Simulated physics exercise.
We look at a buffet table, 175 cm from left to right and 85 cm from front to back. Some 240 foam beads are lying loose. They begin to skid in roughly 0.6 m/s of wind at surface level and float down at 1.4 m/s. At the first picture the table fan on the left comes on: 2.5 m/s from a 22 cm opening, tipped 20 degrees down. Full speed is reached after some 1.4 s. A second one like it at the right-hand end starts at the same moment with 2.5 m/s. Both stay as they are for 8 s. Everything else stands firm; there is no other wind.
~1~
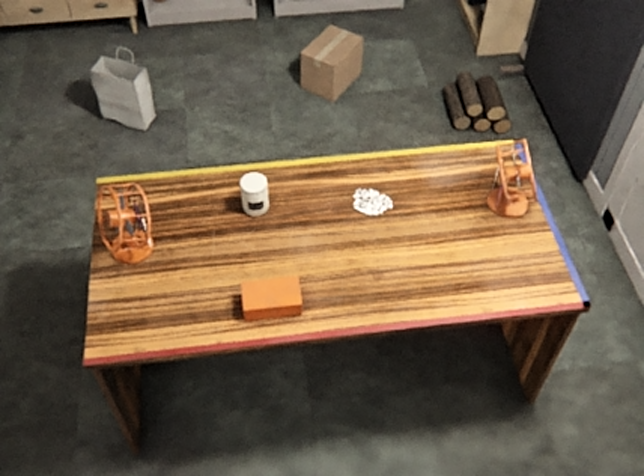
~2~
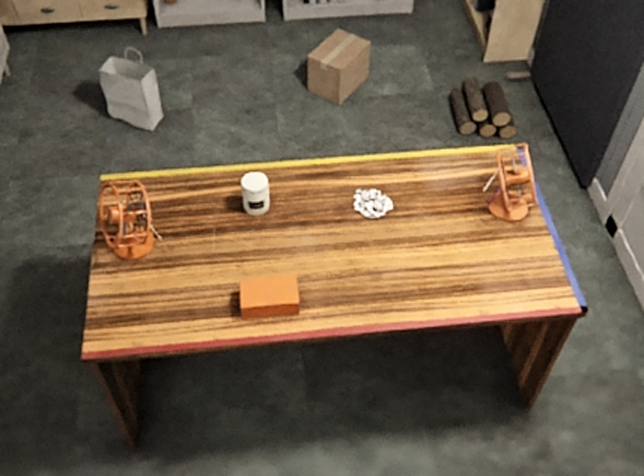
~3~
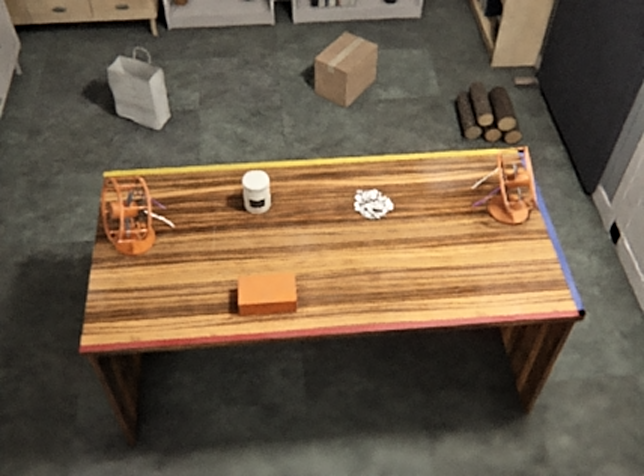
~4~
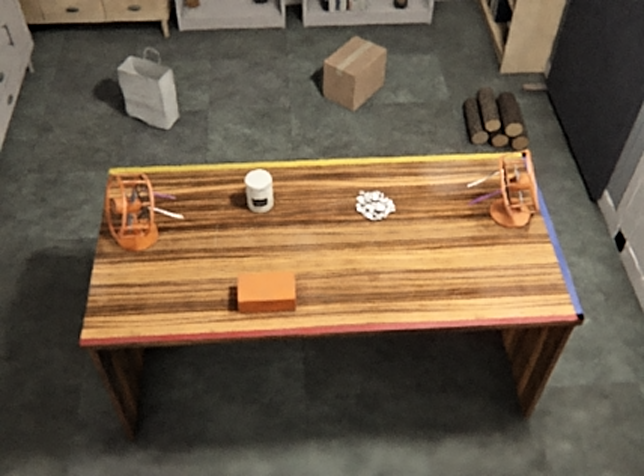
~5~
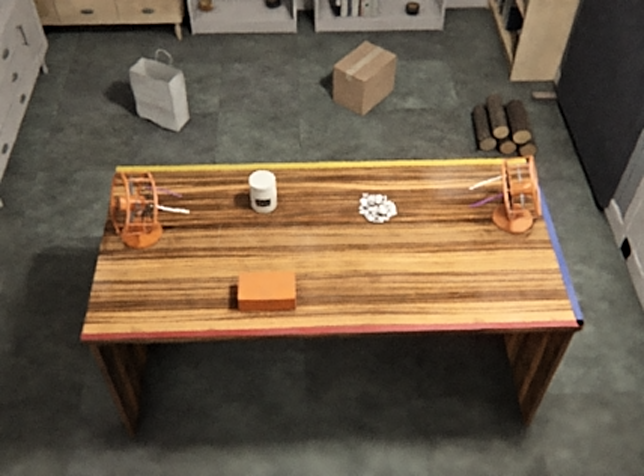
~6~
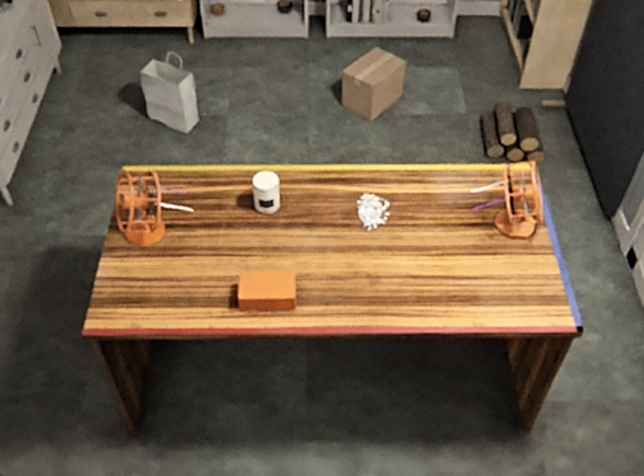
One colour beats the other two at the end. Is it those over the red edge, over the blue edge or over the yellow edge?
The biggest group is at the yellow one.
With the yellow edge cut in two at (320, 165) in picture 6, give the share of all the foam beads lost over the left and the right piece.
Some 80 % left, 3 % right.
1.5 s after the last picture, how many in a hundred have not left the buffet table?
Near 1 %.
Then, 0.5 s after the last picture, 35 % are over the yellow edge, 0 % over the red edge and 0 % over the blue edge; the middle of those left on the top is near (283, 183); 0 % are gone or lie where they will stay.
Then, 1.5 s after the last picture, 86 % are over the yellow edge, 13 % over the red edge and 0 % over the blue edge; 98 % are gone or lie where they will stay.
Then, 3.3 s after the last picture, 87 % are over the yellow edge, 13 % over the red edge and 0 % over the blue edge; 100 % are gone or lie where they will stay.
Then, 6.9 s after the last picture, at the end, 87 % are over the yellow edge, 13 % over the red edge and 0 % over the blue edge.
